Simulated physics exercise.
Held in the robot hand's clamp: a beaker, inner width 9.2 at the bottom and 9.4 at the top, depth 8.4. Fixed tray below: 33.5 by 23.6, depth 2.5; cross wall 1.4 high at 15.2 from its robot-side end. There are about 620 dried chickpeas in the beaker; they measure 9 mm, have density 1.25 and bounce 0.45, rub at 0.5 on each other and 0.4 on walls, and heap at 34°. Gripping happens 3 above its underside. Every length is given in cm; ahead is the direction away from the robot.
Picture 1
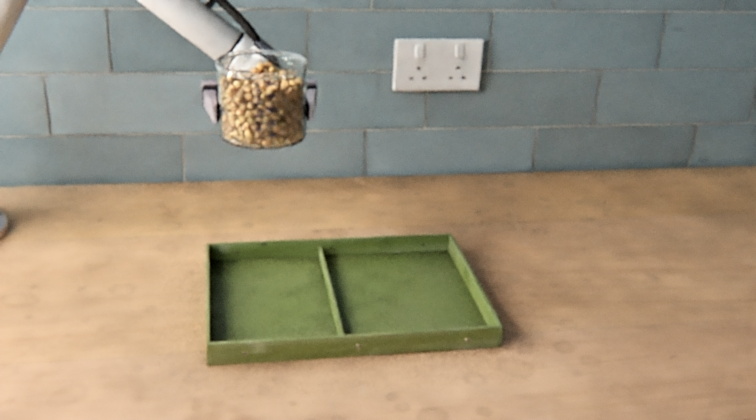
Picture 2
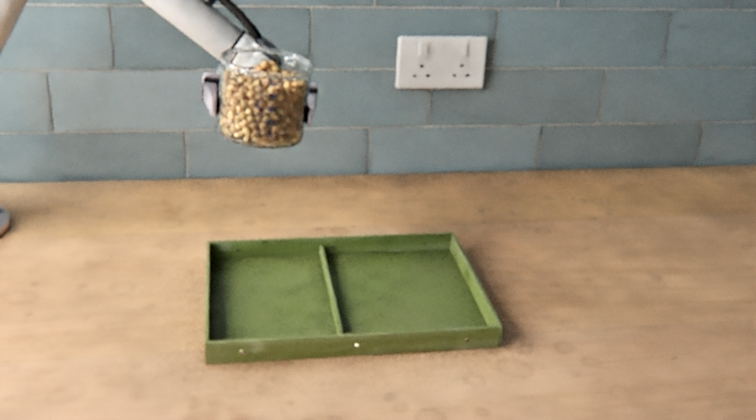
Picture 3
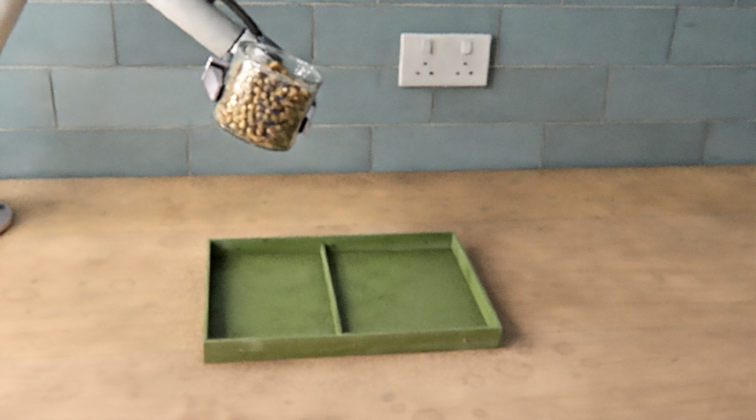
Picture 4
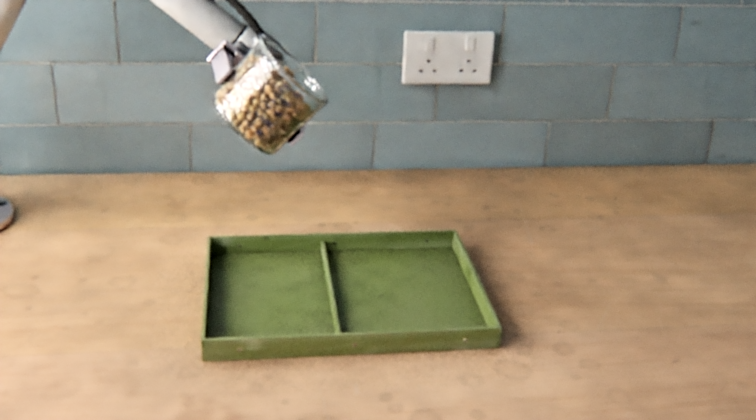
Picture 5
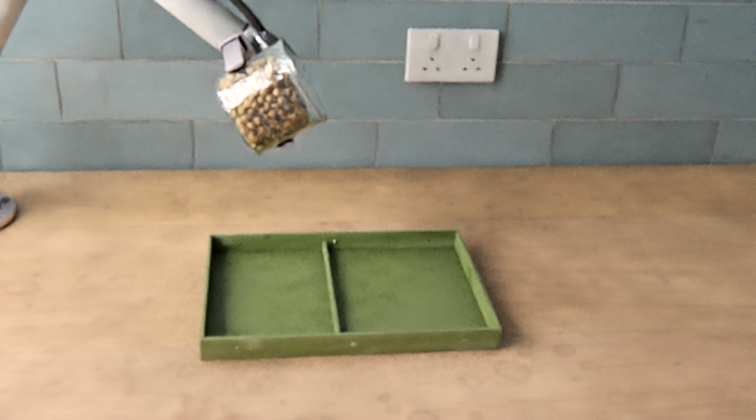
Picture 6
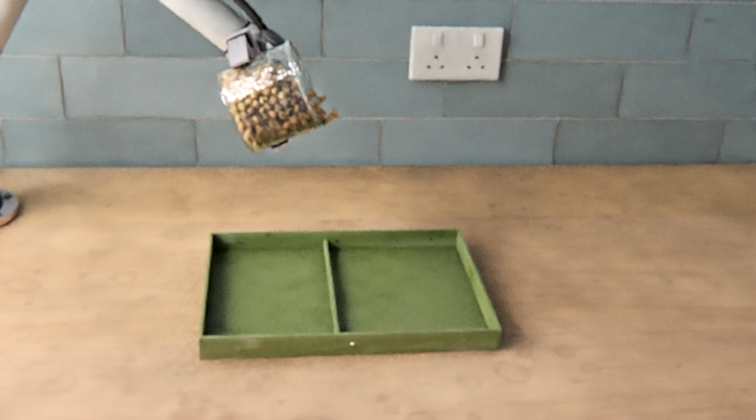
Clear beaker of dried chickpeas tilting steadily to the right in a robot arm's clamp above a divided green tray.
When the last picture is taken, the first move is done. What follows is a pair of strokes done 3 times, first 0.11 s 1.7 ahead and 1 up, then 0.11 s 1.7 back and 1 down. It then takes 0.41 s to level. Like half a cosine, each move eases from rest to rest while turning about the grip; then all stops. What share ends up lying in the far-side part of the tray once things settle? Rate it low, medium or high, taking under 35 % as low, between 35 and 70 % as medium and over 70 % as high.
Rating: Low.
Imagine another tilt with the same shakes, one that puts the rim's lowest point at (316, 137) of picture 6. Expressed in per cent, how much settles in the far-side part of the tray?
That comes to some 60 percent.
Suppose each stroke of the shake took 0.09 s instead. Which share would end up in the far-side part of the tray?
I'd expect close to 35 per cent then.
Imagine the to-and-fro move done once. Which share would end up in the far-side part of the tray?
Then about 10 per cent.
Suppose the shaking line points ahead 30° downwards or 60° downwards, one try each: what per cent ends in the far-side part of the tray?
15 and 5 %.
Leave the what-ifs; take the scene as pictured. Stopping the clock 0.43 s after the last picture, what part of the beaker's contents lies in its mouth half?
I'd say close to 50 per cent.
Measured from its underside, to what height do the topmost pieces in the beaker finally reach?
The top sits some 7.0 cm up.
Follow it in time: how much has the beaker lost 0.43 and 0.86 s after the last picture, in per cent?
First it's 15 percent, and after that 30 percent.
Then, 0.43 s on, tilted 66° forward, highest piece 28 above the table; 519 in the beaker, 47 in the far-side part, 4 in the robot-side part, 51 in flight or on a rim.
Then, 0.86 s on, tilted 35° forward, highest piece 29 above the table; 442 in the beaker, 156 in the far-side part, 14 in the robot-side part, 9 in flight or on a rim.
Then, 1.27 s on, level, highest piece 30 above the table; 442 in the beaker, 165 in the far-side part, 14 in the robot-side part.
Then, 2.32 s on, level, highest piece 30 above the table; 442 in the beaker, 165 in the far-side part, 14 in the robot-side part.
In the end, 442 in the beaker, 165 in the far-side part, 14 in the robot-side part. That is 27 % in the far-side part of the tray.
